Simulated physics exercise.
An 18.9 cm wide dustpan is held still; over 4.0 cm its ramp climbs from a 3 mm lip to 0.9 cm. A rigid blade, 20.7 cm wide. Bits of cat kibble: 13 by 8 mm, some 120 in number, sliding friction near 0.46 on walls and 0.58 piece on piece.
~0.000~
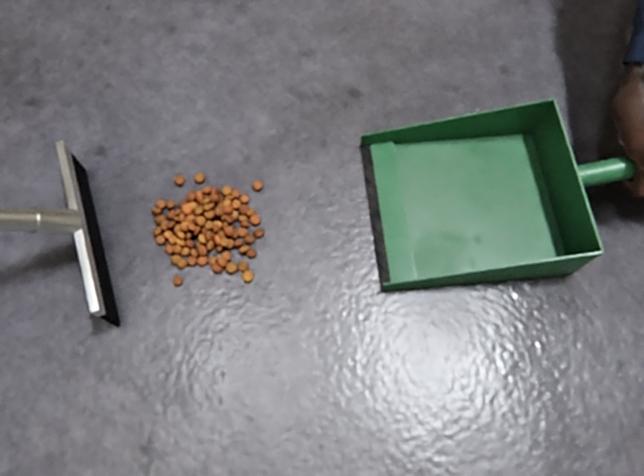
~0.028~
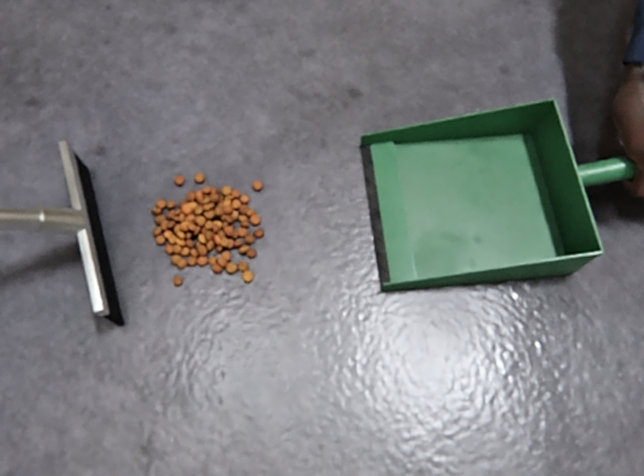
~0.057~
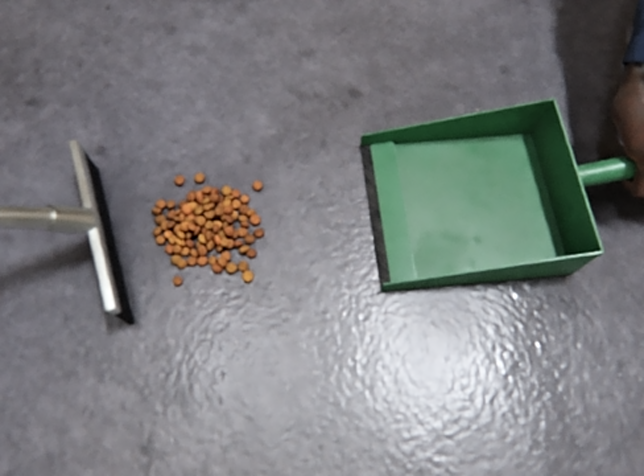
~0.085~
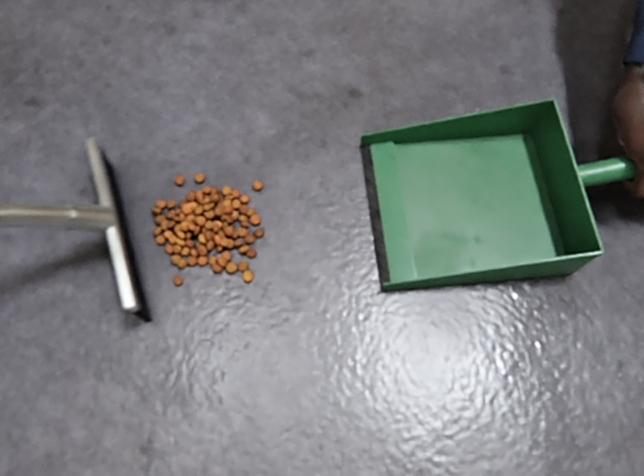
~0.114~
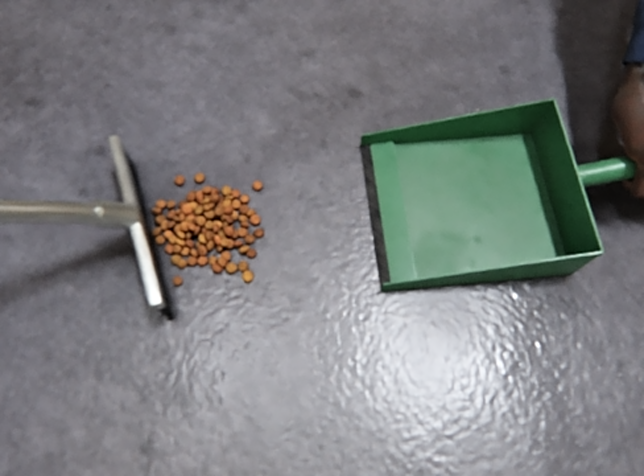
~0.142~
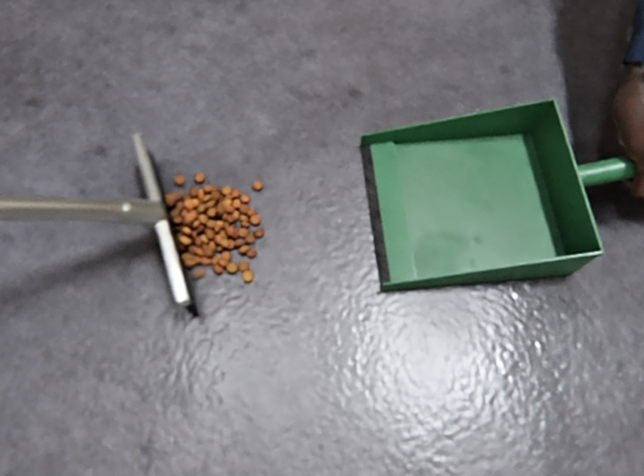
A small heap of orange-brown kibble sat untouched on a grey floor as a squeegee-like blade slid rightward and pressed into its left side, while a hand held a green dustpan still at right.
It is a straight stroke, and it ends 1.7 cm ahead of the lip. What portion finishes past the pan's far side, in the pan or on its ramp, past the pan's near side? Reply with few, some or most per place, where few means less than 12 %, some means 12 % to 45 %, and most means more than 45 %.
Far side = some, pan = some, near side = few.
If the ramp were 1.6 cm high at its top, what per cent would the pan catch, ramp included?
It would be roughly 20 percent.
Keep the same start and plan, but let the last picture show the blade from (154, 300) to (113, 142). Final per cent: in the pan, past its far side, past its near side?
Pan 20 % / far 15 % / near 0 %.
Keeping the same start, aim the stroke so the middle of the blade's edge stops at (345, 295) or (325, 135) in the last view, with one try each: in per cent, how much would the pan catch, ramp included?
Some 10 in a hundred and 30 in a hundred.
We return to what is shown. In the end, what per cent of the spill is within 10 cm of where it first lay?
Near 0 per cent.
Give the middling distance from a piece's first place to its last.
That distance is around 20 cm.
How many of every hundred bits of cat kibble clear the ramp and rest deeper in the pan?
Estimate: About 10 %.
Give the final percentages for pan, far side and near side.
Far side 15 %, pan 25 %, near side 0 %.
Then, at 0.26 s, middle of the blade 12 cm from the lip; 0 % over the lip, far side 5 %, near side 0 %.
Then, at 0.33 s, middle of the blade 6 cm from the lip; 0 % over the lip, far side 10 %, near side 0 %.
Then, at 0.55 s, middle of the blade 4 cm from the lip; 25 % over the lip, far side 15 %, near side 0 %.
At rest (1.1 s), far side 15 %, pan 25 %, near side 0 %, in front of the lip or behind the blade 55 %.
